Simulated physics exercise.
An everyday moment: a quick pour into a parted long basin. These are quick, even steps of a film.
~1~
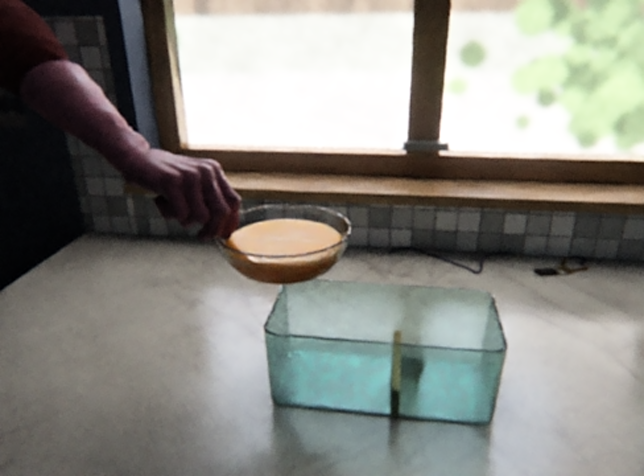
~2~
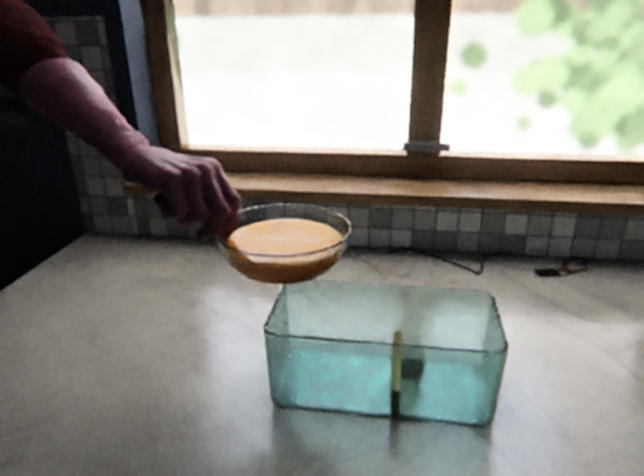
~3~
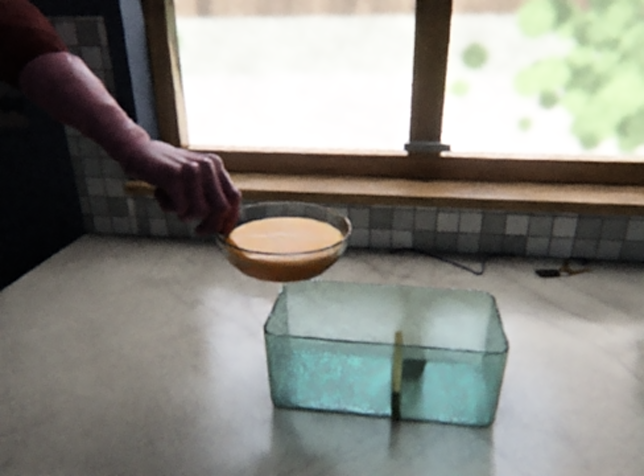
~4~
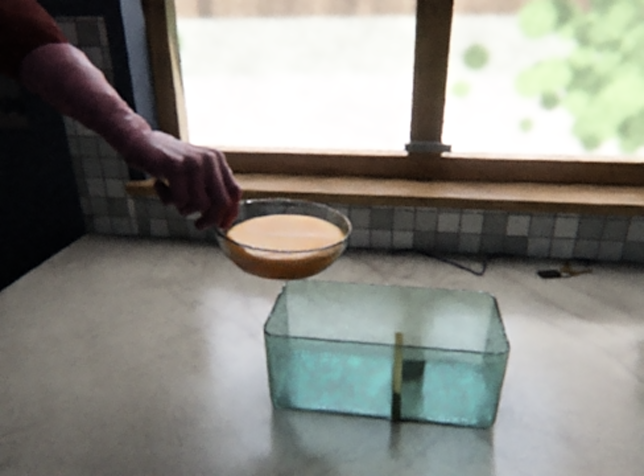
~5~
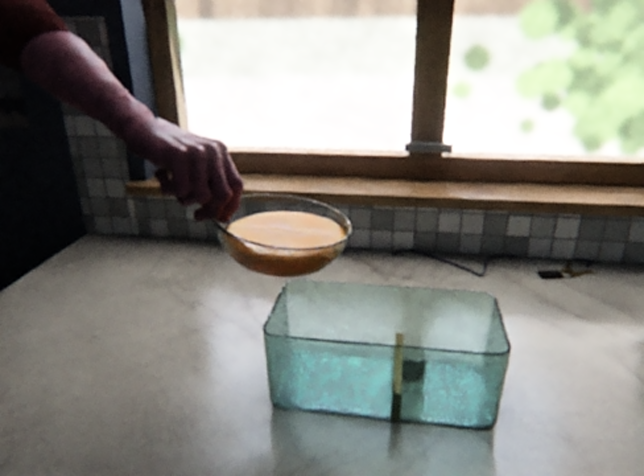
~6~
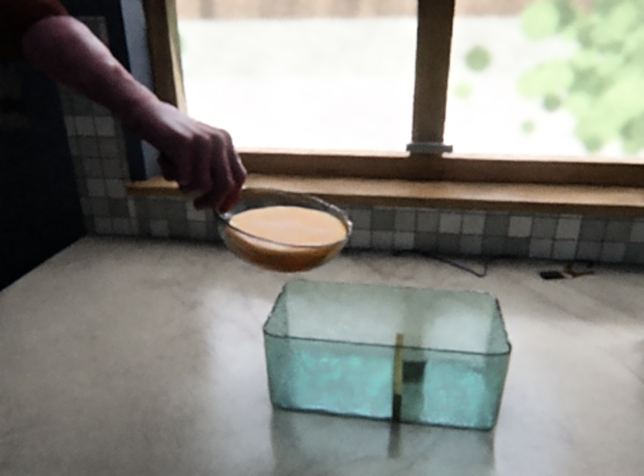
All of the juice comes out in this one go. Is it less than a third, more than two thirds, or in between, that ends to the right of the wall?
In the end above two thirds is right of the wall.
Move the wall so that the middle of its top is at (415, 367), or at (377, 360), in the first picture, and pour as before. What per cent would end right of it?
In turn 60 and 90 in a hundred.
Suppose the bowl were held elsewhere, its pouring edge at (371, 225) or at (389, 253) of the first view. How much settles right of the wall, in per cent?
First some 90, then 90 per cent.
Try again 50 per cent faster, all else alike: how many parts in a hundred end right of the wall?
Close to 70 per cent.
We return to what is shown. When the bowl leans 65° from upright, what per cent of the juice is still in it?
Some 40 per cent.
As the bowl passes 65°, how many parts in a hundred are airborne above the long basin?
It comes to 45 per cent or so.
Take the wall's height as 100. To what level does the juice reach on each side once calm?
Left about 10, right about 70.
A moment on, the bowl is tipped part way and 41 per cent is still to pour, 5 is left of the wall and 8 right of it.
Next, the bowl is tipped on its side and 1 per cent is still to pour, 8 is left of the wall and 81 right of it.
Then the bowl is tipped on its side and 0 per cent is still to pour, 12 is left of the wall and 88 right of it.
Later the bowl is tipped on its side and 0 per cent is still to pour, 12 is left of the wall and 88 right of it.
In the end 12 per cent lies left of the wall, 88 right of it and 0 outside.
